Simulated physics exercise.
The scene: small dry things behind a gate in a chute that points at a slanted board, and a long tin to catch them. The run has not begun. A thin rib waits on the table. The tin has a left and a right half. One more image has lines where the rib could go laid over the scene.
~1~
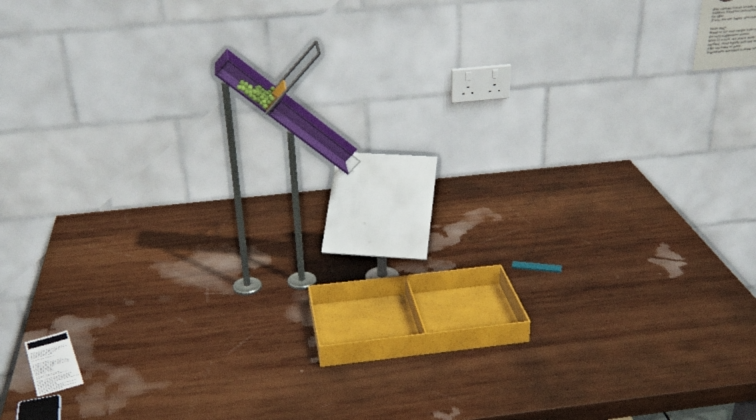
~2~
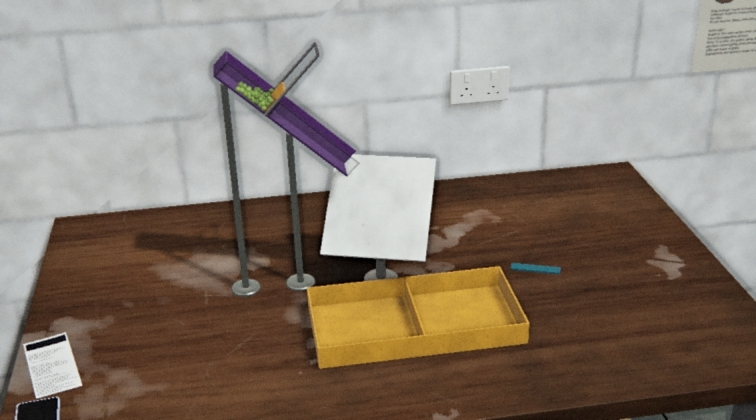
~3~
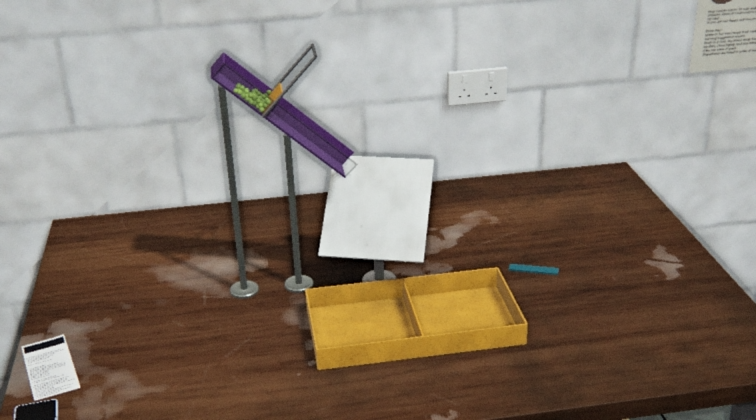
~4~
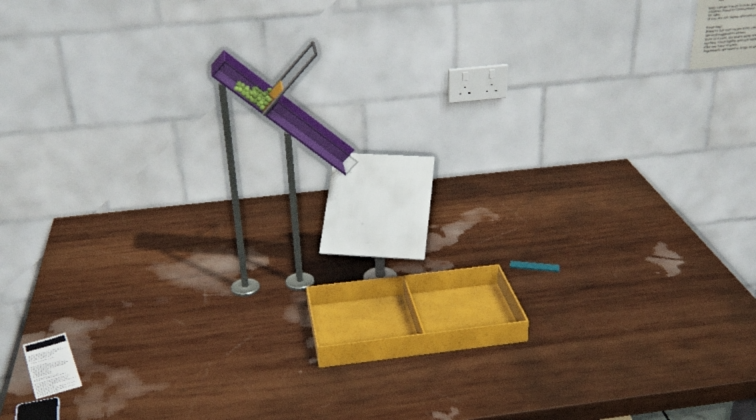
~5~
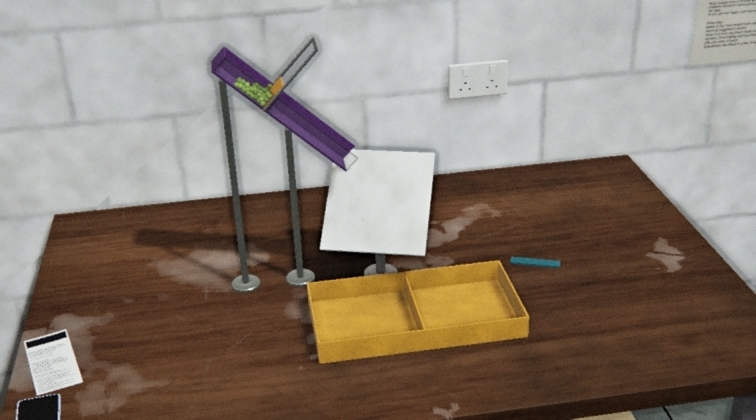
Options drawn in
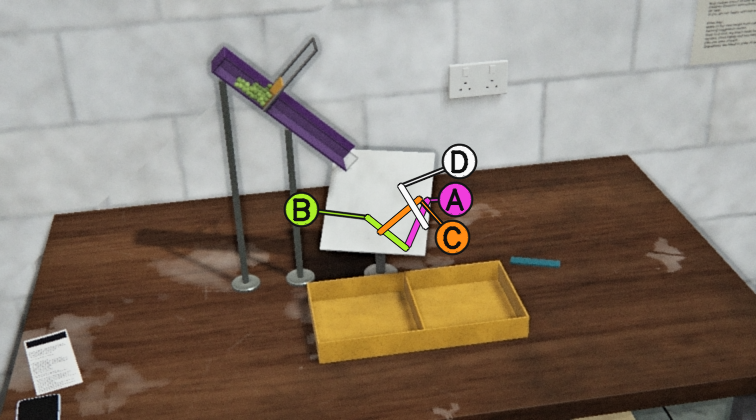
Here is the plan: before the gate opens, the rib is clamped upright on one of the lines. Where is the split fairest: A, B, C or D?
The best line is D.
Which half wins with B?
Right.
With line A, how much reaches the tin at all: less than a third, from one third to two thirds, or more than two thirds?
It is more than two thirds.
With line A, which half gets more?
More lands on the left.
On the marked copy, line A from (427, 200) to (407, 245); line B from (367, 217) to (405, 248); line C from (419, 199) to (380, 231); line D from (401, 186) to (425, 226).
With A, of what is caught, almost all in the left half, about a tenth in the right.
With B, of what is caught, just a few in the left half, almost all in the right.
With C, of what is caught, almost all in the left half, about a tenth in the right.
With D, of what is caught, roughly a third in the left half, roughly two thirds in the right.
